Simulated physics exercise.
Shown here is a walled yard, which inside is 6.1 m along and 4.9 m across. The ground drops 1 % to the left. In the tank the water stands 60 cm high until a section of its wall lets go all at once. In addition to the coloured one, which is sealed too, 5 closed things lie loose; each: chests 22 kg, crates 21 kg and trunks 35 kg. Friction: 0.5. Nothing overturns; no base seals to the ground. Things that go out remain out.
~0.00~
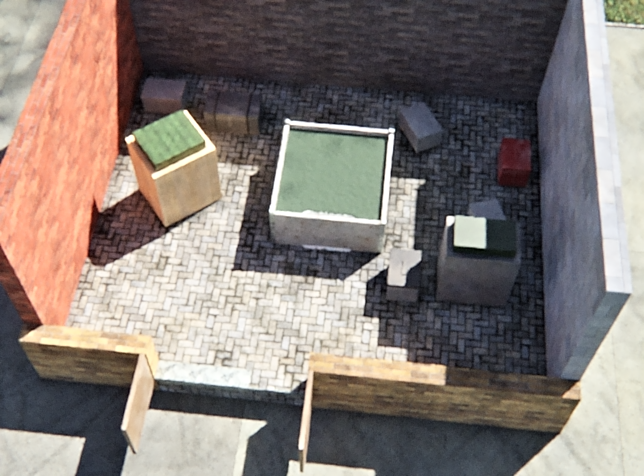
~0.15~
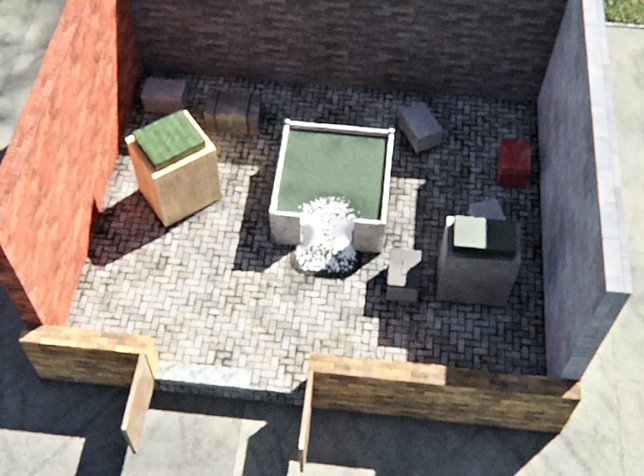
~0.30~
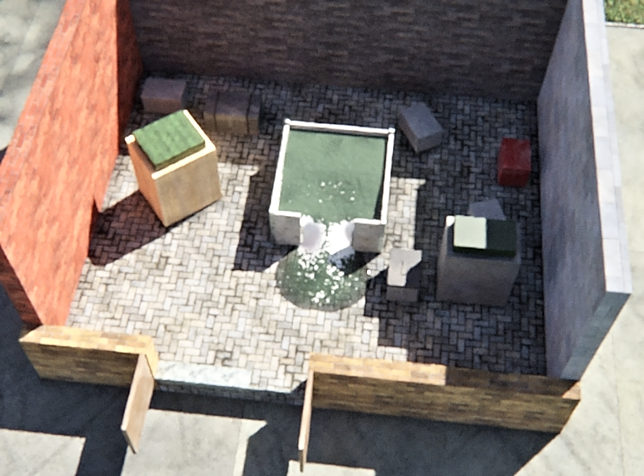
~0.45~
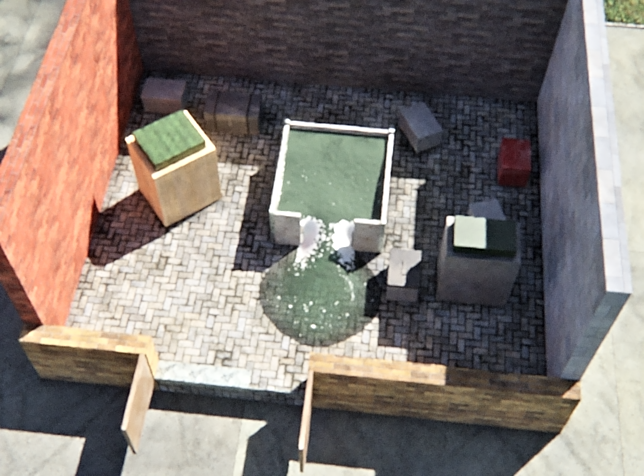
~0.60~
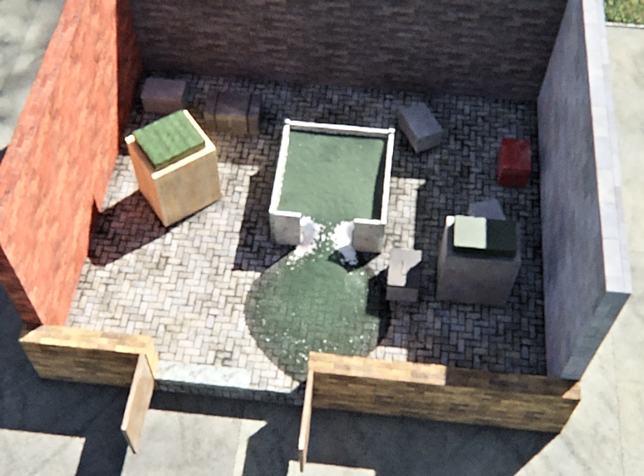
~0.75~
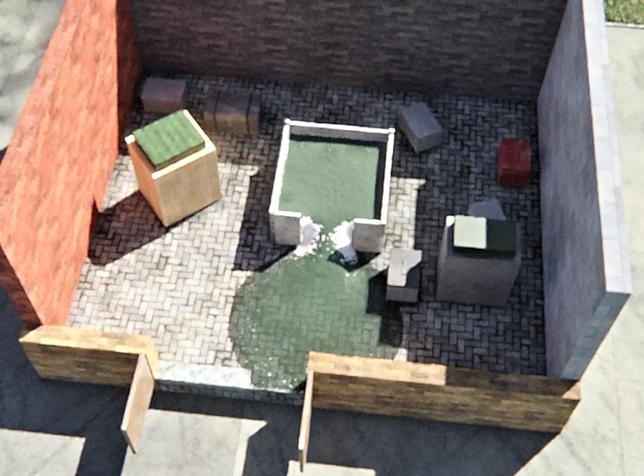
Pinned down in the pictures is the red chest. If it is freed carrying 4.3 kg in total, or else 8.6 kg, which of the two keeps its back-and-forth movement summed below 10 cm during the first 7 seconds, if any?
Chances are neither mass keeps it still.
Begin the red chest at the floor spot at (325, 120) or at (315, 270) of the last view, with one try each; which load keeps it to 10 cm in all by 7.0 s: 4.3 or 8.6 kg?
Well, the little one does for the first, nothing does it for the second.
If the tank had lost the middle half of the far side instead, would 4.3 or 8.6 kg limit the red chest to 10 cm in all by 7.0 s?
In that case no choice suffices.
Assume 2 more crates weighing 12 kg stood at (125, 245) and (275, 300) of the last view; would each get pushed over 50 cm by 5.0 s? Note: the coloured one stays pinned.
Below the mark, beyond the mark.
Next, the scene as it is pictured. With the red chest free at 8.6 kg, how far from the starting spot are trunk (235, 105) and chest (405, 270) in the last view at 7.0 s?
Taking them in order, that's 0 centimetres and 0 centimetres.
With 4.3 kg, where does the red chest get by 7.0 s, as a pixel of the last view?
Somewhere about (447, 93).
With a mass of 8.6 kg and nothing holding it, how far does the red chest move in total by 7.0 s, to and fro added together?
Total path: Around 50 cm.
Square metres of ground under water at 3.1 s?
12.0 m2.
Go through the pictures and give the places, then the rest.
The red chest at (517, 154), on the bottom; water covers 2.1 m2; 0 of 6 have shifted, in the first picture.
The red chest at (517, 154) rests on the ground; water covers 2.5 m2; 0 of 6 have shifted, in the second picture.
The red chest at (517, 154), on the bottom; 3.1 m2 under water; 0 of 6 have shifted, in the third picture.
The red chest at (517, 154), on the bottom; 3.9 m2 under water; 0 of 6 have shifted, in the fourth picture.
The red chest at (517, 154) rests on the ground; water covers 4.8 m2; 0 of 6 have shifted, in the fifth picture.
The red chest at (517, 154) rests on the ground; 5.7 m2 under water; 0 of 6 have shifted, in the sixth picture.
After 1.4 s the red chest would be 0 cm from its start with 4.3 kg and 0 cm from its start with 8.6 kg; 0 cm of water round it then.
After 3.1 s the red chest would be 0 cm from its start with 4.3 kg and 0 cm from its start with 8.6 kg; 0 cm of water round it then.
After 4.9 s the red chest would be 51 cm from its start with 4.3 kg and 26 cm from its start with 8.6 kg; 3 cm of water round it then.
After 7.0 s the red chest would be 145 cm from its start with 4.3 kg and 46 cm from its start with 8.6 kg; 2 cm of water round it then.
